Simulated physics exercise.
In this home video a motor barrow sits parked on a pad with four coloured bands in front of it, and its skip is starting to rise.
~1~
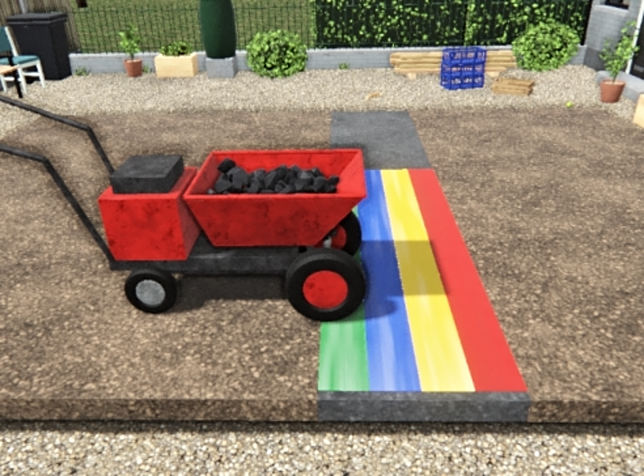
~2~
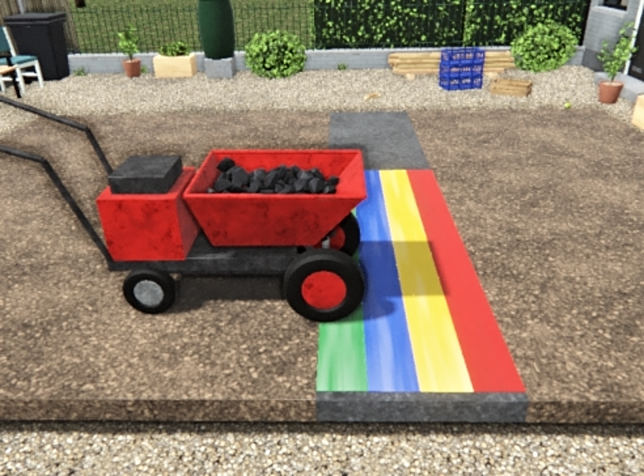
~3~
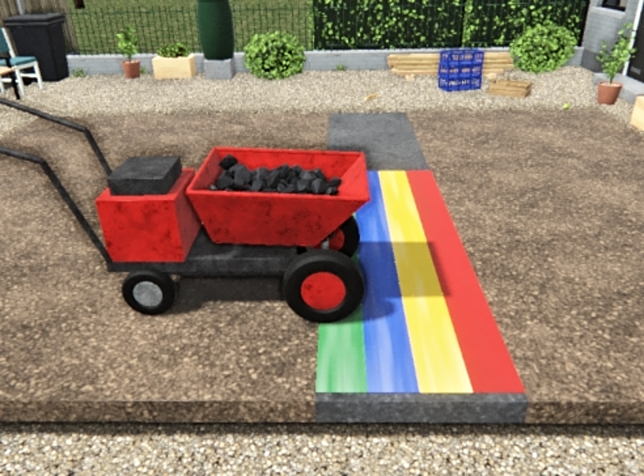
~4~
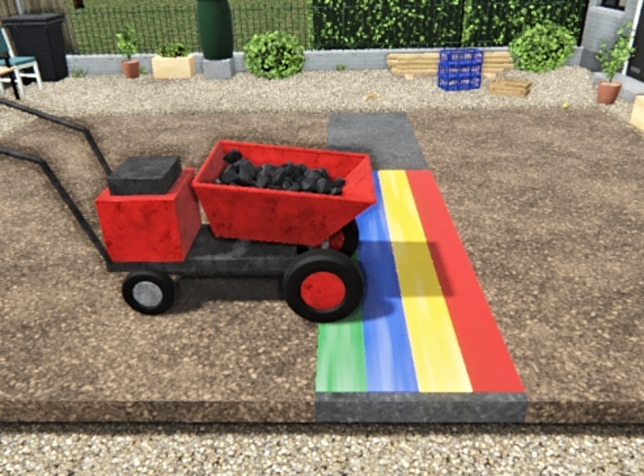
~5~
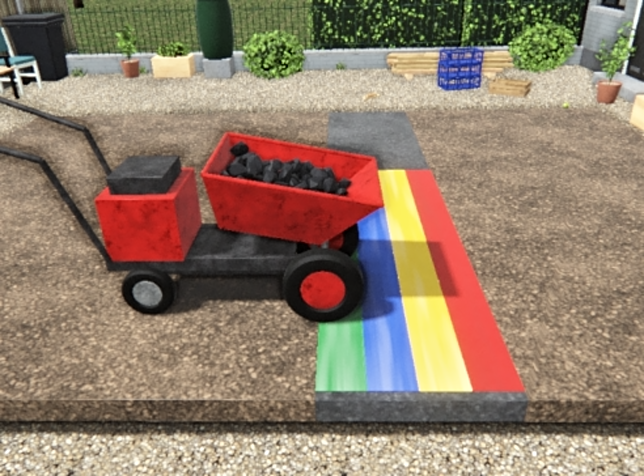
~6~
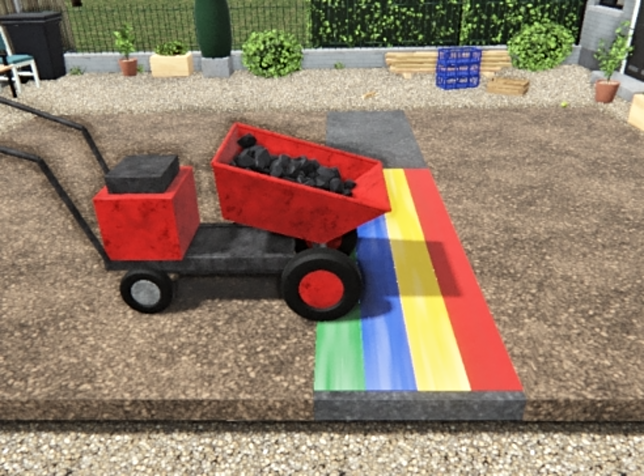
A red motor barrow loaded with black lumps stood still beside green, blue, yellow and red stripes, and its skip slowly tilted a little to the right, its back end rising.
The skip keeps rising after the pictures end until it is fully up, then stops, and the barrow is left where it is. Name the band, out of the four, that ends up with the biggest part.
The red band.
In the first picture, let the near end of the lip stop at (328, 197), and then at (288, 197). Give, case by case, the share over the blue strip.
That comes to some 10 in a hundred for the first try and some 40 in a hundred for the second.
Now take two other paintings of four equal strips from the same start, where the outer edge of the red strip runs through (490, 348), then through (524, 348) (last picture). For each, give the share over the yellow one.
Roughly 20 per cent, then roughly 40 per cent.
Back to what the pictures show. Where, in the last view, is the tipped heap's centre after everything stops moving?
Once it all stops, the middle lies near (458, 279).
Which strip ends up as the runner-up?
Rank 2: The yellow strip.
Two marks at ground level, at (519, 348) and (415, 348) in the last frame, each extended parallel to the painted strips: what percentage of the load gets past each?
Estimate: 20 %, then 90 %.
Soon, skip tipped steeply; all in the skip.
A while on, skip tipped steeply; most in the skip; a small part over the yellow strip; a small part over the red strip; a stray few off the paint.
Towards the end, skip tipped right over; a small part in the skip; about a quarter over the yellow strip; about half over the red strip; about a quarter off the paint.
Finally, skip tipped right over; a small part in the skip; none over the green strip; none over the blue strip; about a quarter over the yellow strip; about a third over the red strip; about a quarter off the paint.
